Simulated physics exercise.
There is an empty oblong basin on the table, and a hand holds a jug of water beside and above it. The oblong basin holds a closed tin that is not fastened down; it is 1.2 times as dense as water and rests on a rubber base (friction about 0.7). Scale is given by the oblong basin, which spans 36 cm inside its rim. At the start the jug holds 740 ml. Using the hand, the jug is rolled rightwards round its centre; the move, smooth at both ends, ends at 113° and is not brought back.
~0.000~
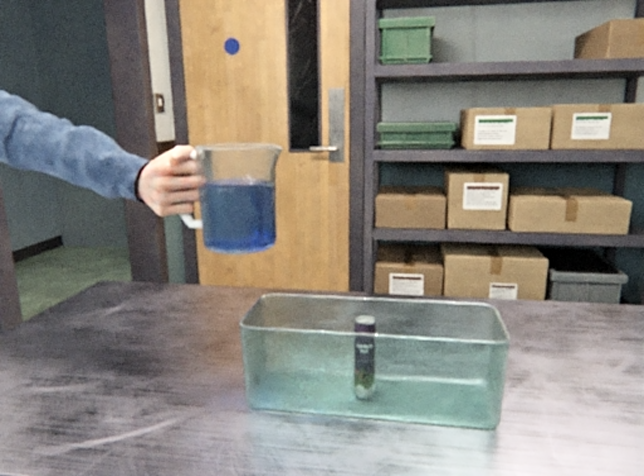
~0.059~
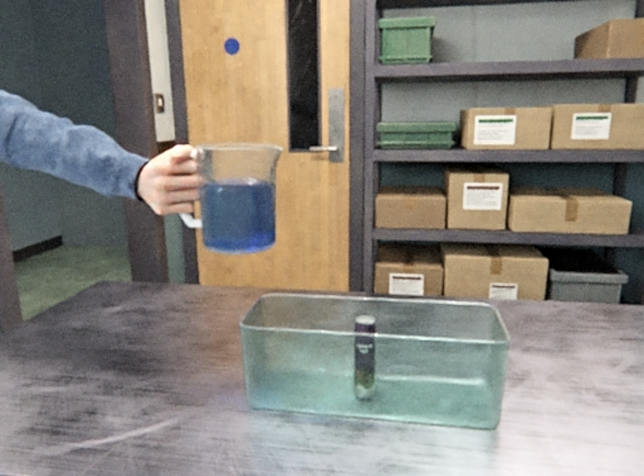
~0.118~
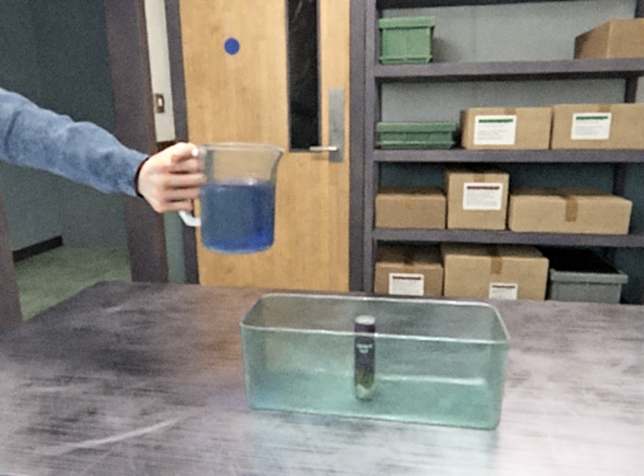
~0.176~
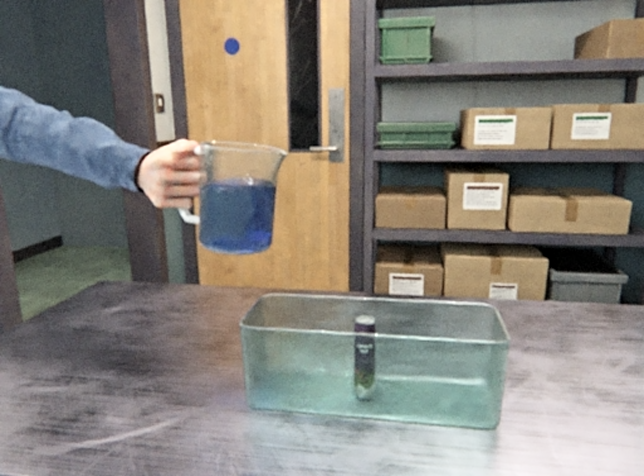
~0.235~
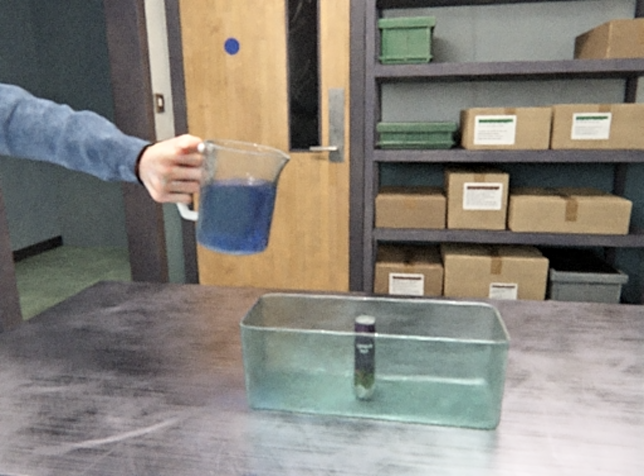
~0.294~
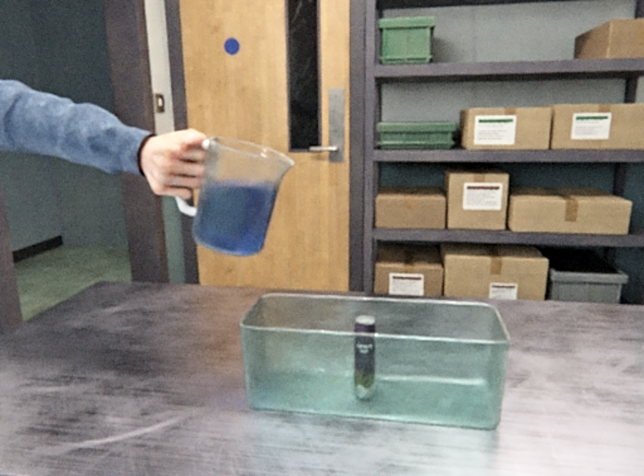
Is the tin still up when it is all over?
No: Most probably it will lose its balance.
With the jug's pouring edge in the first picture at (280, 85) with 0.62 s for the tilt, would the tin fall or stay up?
Then the tin comes down.
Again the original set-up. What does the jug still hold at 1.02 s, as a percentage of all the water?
About 30 % is still there.
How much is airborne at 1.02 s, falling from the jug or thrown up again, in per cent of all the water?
About 26 per cent.
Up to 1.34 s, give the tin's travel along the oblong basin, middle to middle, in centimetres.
The tin has gone some 11 cm.
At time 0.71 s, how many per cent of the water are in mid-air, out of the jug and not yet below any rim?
Around 9 percent.
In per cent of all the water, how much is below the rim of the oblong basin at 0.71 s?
The basin holds roughly 0 in a hundred parts at that moment.
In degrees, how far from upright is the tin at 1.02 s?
The tilt is near 0°.
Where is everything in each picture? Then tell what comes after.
Tilt 0°; pouring edge (282, 148); surface from (205, 182) to (273, 183); the oblong basin's rim runs from (251, 310) to (502, 324); the tin's top is at (365, 323), in the first frame.
Tilt 1°; pouring edge (283, 148); surface from (205, 182) to (273, 183), in the second frame.
Tilt 3°; pouring edge (284, 150); surface from (206, 182) to (274, 183), in the third frame.
Tilt 6°; pouring edge (287, 153); surface from (206, 182) to (274, 183), in the fourth frame.
Tilt 11°; pouring edge (290, 158); surface from (207, 183) to (275, 184), in the fifth frame.
Tilt 16°; pouring edge (294, 163); surface from (206, 184) to (278, 184), in the sixth frame.
After 0.71 s the tilt is 74° and 91 per cent is still to pour; the tin stands where it began.
After 1.02 s the tilt is 107° and 29 per cent is still to pour; the tin stands 2 cm from where it began.
After 1.34 s the tilt is 113° and 1 per cent is still to pour; the tin lies on its side.
After 1.69 s the tilt is 113° and 0 per cent is still to pour; the tin lies on its side.
In the end the tin lies on its side.
